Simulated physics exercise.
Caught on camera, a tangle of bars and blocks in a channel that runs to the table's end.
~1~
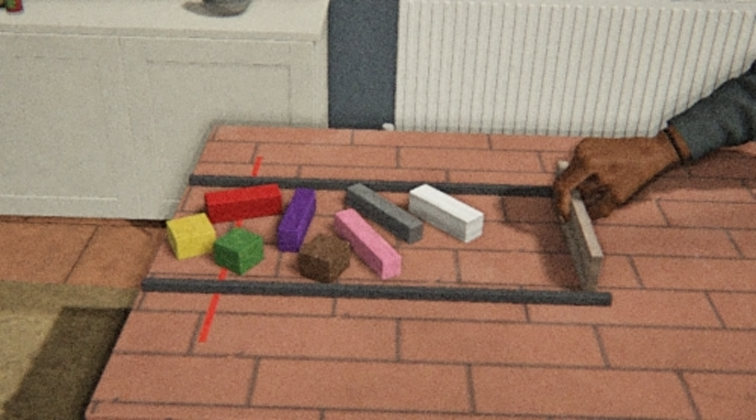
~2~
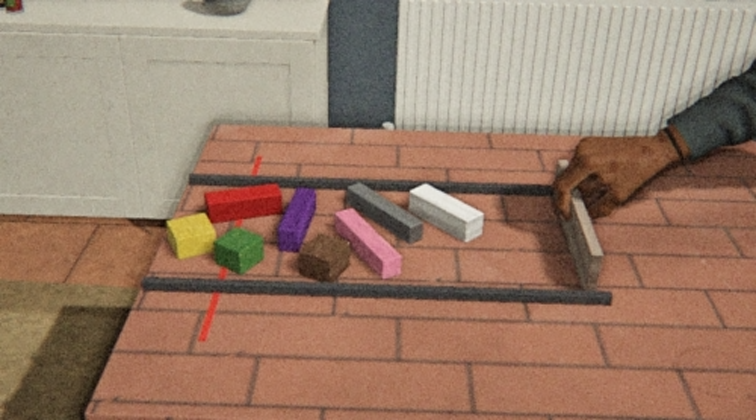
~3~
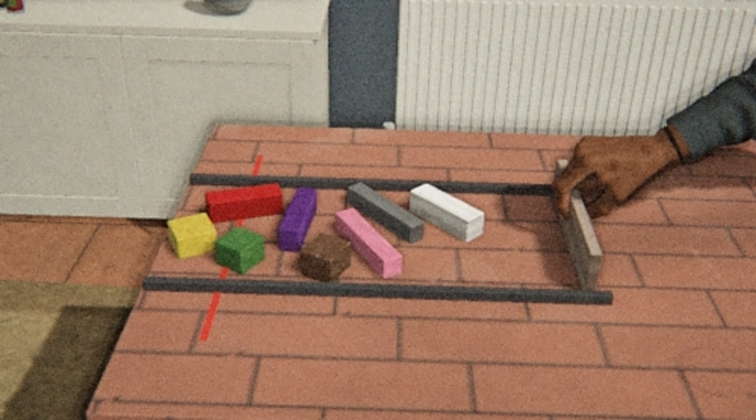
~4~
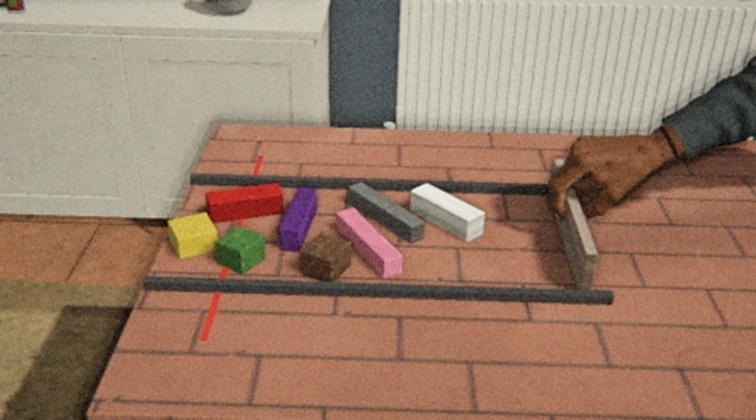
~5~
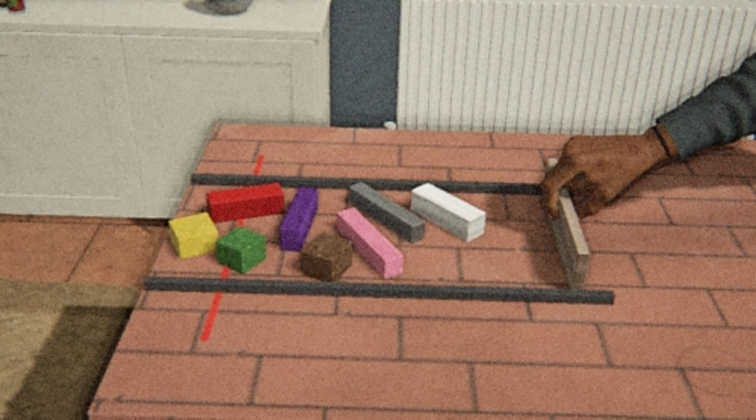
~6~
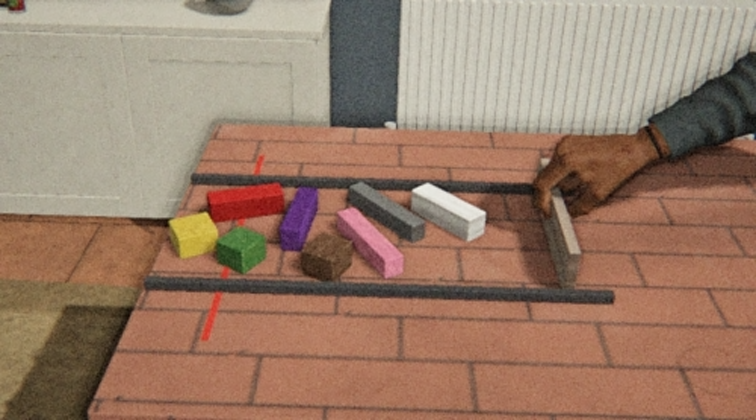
A brick-patterned tabletop stands before a white cabinet and a radiator, seen from above at an angle by a camera that stays practically still. Between two dark rails lie yellow, green and red blocks near a red line at left, purple, brown, pink and grey ones mid-channel, and a white one farther right. A hand at right slides an upright board slightly leftward, while the blocks stay put, untouched.
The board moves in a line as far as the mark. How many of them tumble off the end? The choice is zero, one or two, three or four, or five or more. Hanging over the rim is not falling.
The number that fall off is three or four.
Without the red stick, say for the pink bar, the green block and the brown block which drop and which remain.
The pink bar survives, the green block is lost, the brown block does not fall.
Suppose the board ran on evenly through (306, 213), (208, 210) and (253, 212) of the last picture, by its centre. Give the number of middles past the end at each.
Past the end: 0, 6 and 3.
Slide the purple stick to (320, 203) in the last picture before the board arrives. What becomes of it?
From there it holds on.
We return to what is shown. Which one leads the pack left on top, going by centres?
The brown block ends nearest.
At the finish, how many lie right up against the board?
2 of them.
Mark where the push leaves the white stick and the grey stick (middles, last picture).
About (234, 198), and the other about (201, 213).
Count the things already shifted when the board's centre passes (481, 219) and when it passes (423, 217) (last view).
1 and 2.
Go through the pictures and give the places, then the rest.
Yellow block (192, 236); red stick (244, 204); green block (239, 251); board (575, 224); tape (236, 233), in the first picture.
Red stick (244, 203); white stick (445, 212), in the second picture.
Green block (240, 250); pink bar (367, 242), in the third picture.
Yellow block (193, 236); board (570, 222), in the fourth picture.
Red stick (246, 203); grey stick (386, 212), in the fifth picture.
Yellow block (194, 235); red stick (246, 203); green block (241, 250); board (556, 221); tape (238, 232), in the sixth picture.
Soon after, none off yet; yellow block at rest near (194, 235); red stick at rest near (246, 203); green block at rest near (241, 250).
After that, none off yet; yellow block displaced a little near (174, 231); red stick displaced about its own width near (171, 200); green block displaced about its own width near (184, 252).
In the end, the number that fall off is three or four; gone, purple stick, green block, red stick and yellow block.
